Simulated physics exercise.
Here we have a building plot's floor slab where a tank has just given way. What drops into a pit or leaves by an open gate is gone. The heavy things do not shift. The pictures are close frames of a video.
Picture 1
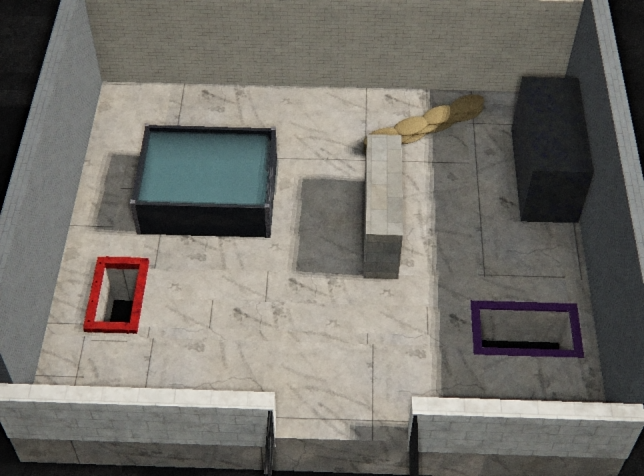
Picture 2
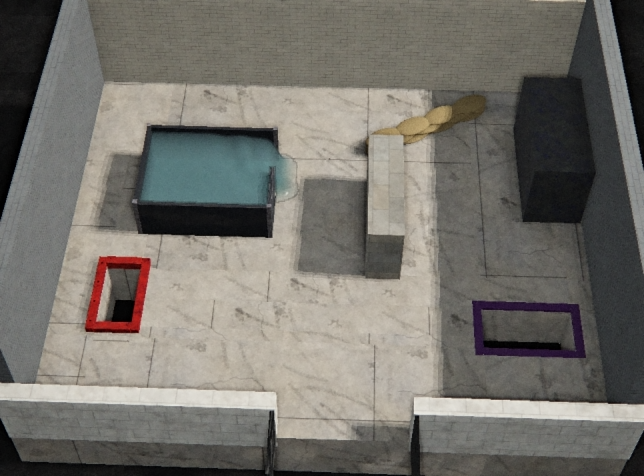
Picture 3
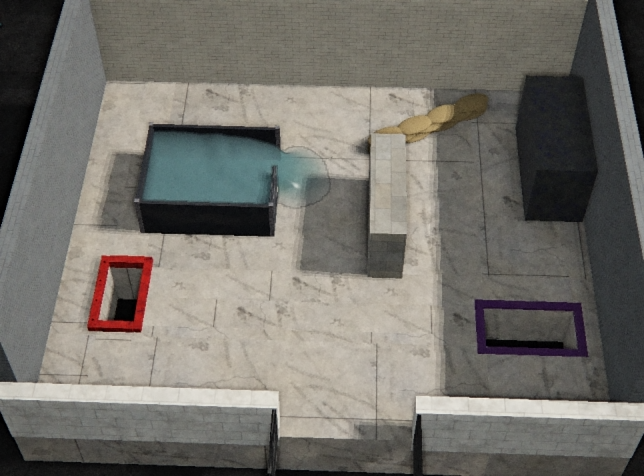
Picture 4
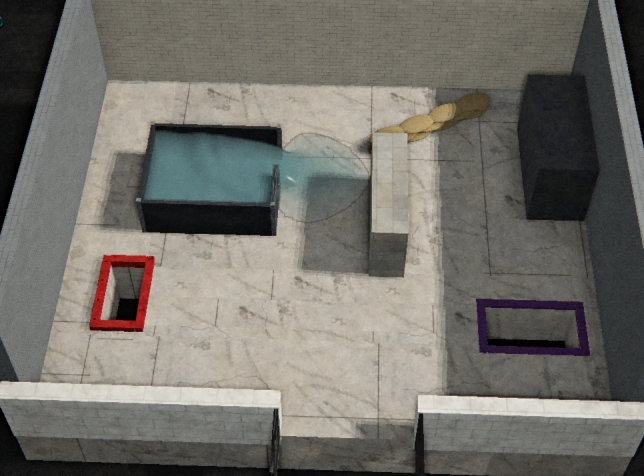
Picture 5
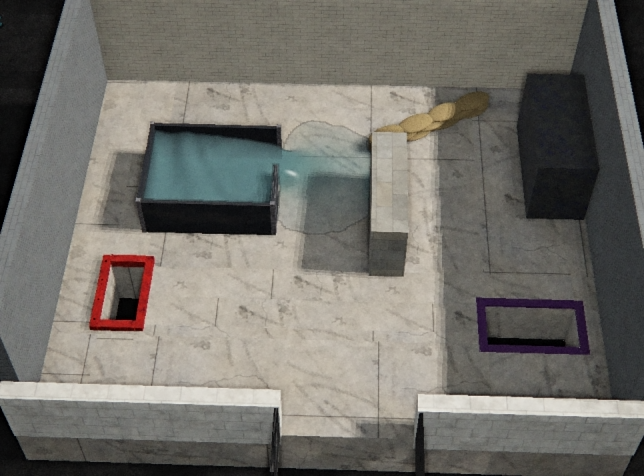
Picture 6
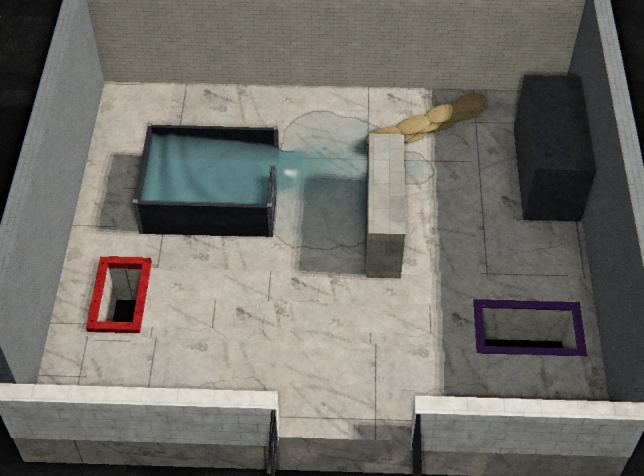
Water poured out through a gap in the right side of the dark tank, spread across the pale stone floor in a widening puddle, reached the low block wall, and crept out past its far side.
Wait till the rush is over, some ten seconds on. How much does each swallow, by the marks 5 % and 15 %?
The gate takes between 5 and 15 %; the red pit takes less than 5 %; the purple pit takes between 5 and 15 %.
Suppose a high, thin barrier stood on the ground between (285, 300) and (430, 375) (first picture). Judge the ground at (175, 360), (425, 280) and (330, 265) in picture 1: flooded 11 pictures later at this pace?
In that order: Clear, dry, wet.
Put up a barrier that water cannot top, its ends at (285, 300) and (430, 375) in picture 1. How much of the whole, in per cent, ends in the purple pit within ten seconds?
Per cent: Purple 14.
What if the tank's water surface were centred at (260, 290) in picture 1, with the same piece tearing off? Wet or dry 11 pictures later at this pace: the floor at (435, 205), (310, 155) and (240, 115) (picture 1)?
In that order: Dry, under water, free of water.
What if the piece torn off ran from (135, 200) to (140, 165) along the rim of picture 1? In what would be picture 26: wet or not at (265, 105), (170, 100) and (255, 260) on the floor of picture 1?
In that order: Under water, flooded, free of water.
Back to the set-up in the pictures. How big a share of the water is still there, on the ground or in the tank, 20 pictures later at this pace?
Some 98 per cent.
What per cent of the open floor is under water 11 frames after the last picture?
Near 30 in a hundred.
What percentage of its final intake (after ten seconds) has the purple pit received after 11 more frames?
Roughly 0 per cent.
A moment on, water covers 20 % of the floor; the gate 0 %, the red pit 0 %, the purple pit 0 %.
Next, water covers 30 % of the floor; the gate 0 %, the red pit 0 %, the purple pit 0 %.
Then, water covers 40 % of the floor; the gate 2 %, the red pit 0 %, the purple pit 0 %.
Later, water covers 55 % of the floor; the gate 5 %, the red pit 0 %, the purple pit 2 %.
In the end, water covers 85 % of the floor; the gate 9 %, the red pit 0 %, the purple pit 7 %.
